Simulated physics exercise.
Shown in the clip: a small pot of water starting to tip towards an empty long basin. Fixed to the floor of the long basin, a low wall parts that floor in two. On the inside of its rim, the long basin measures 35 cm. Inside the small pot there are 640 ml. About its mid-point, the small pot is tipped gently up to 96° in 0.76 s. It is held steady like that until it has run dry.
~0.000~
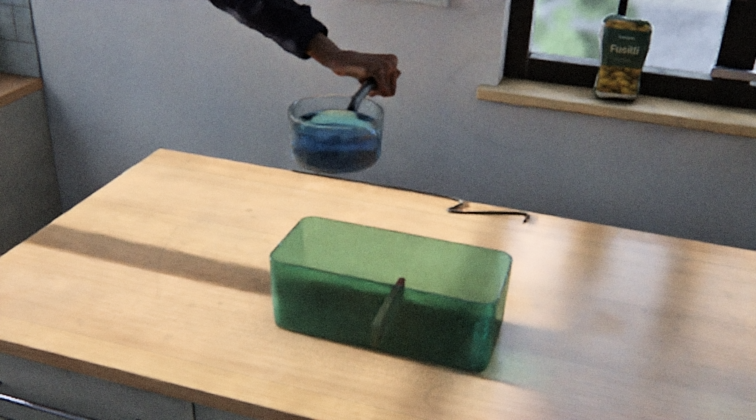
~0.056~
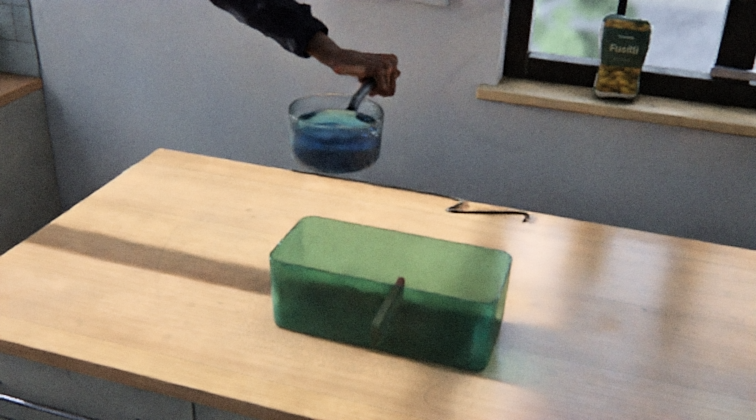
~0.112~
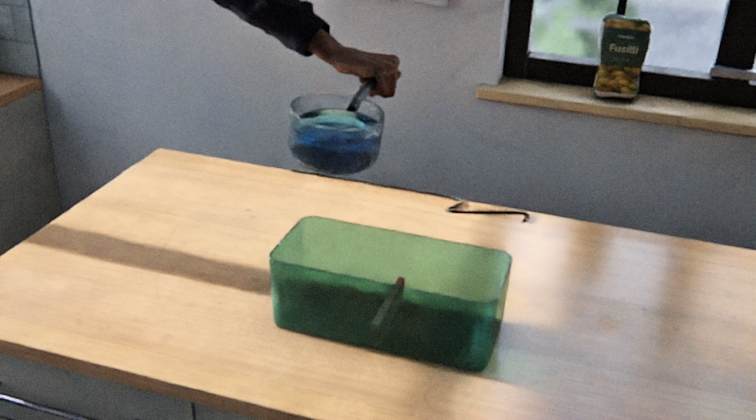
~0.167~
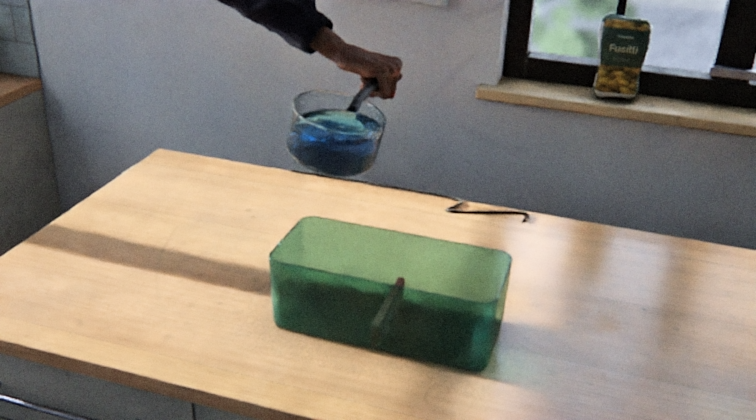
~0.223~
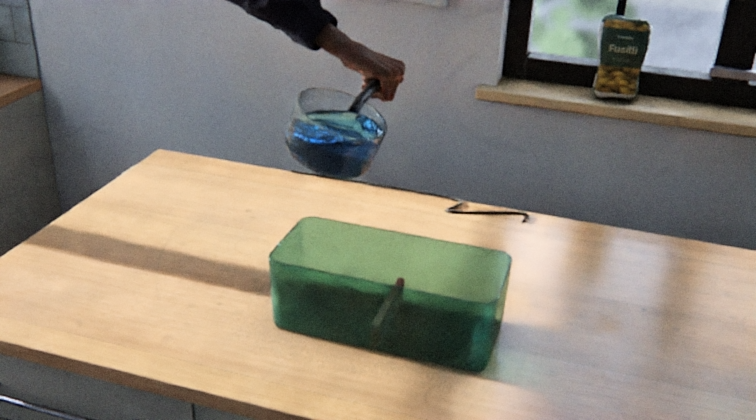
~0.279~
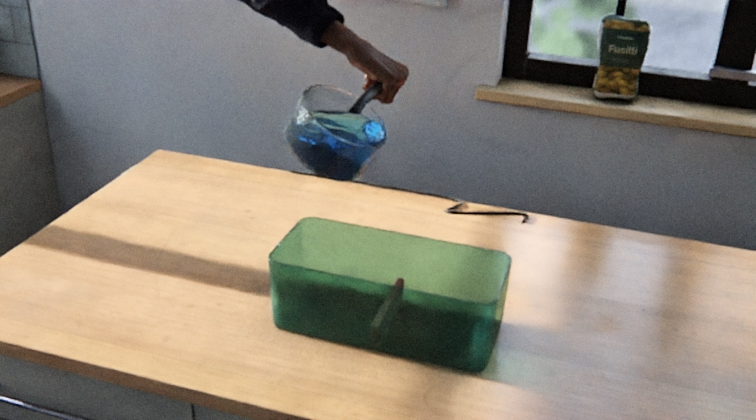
To begin with, a hand holds a clear small pot of blue water level above a wooden table, behind an empty green long basin with a low wall across its floor. The hand then tilts the pot gradually to the right, and the water shifts towards its lowered right rim.
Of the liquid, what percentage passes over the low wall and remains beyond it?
The far part has about 90 per cent.
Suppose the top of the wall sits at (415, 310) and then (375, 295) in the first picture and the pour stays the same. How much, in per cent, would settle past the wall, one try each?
Around 50 and 95 percent, in that order.
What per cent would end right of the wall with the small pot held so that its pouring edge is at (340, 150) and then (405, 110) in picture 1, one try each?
Near 10 in a hundred on the first go and near 90 in a hundred on the second.
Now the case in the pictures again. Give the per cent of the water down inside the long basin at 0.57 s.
About 12%.
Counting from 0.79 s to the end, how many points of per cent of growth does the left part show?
6 %.
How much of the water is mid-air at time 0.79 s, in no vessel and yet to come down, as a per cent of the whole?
Roughly 14 per cent.
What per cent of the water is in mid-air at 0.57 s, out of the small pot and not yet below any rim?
Near 46 in a hundred.
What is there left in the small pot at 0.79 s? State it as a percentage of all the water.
Remaining share: Approx. 12 %.
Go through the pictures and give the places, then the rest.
In the first frame, it leans 0°; its right rim is at (381, 119); the water meets the walls at (296, 117) and (379, 130); the long basin's rim runs from (286, 237) to (505, 280); the wall's top is at (389, 301).
In the second frame, it leans 1°; its right rim is at (381, 119); the water meets the walls at (296, 117) and (379, 130).
In the third frame, it leans 5°; its right rim is at (382, 122); the water meets the walls at (297, 116) and (380, 131).
In the fourth frame, it leans 11°; its right rim is at (383, 128); the water meets the walls at (297, 117) and (381, 132).
In the fifth frame, it leans 19°; its right rim is at (384, 135); the water meets the walls at (296, 117) and (383, 134).
In the sixth frame, it leans 29°; its right rim is at (383, 143); the water meets the walls at (293, 117) and (385, 136); 1 per cent is over the edge.
After 0.57 s the tilt is 82° and 41 per cent is still to pour, 0 is left of the wall and 12 right of it.
After 0.79 s the tilt is 96° and 11 per cent is still to pour, 3 is left of the wall and 71 right of it.
After 1.01 s the tilt is 96° and 2 per cent is still to pour, 7 is left of the wall and 86 right of it.
After 1.26 s the tilt is 96° and 1 per cent is still to pour, 8 is left of the wall and 90 right of it.
In the end 9 per cent lies left of the wall, 90 right of it and 1 outside.
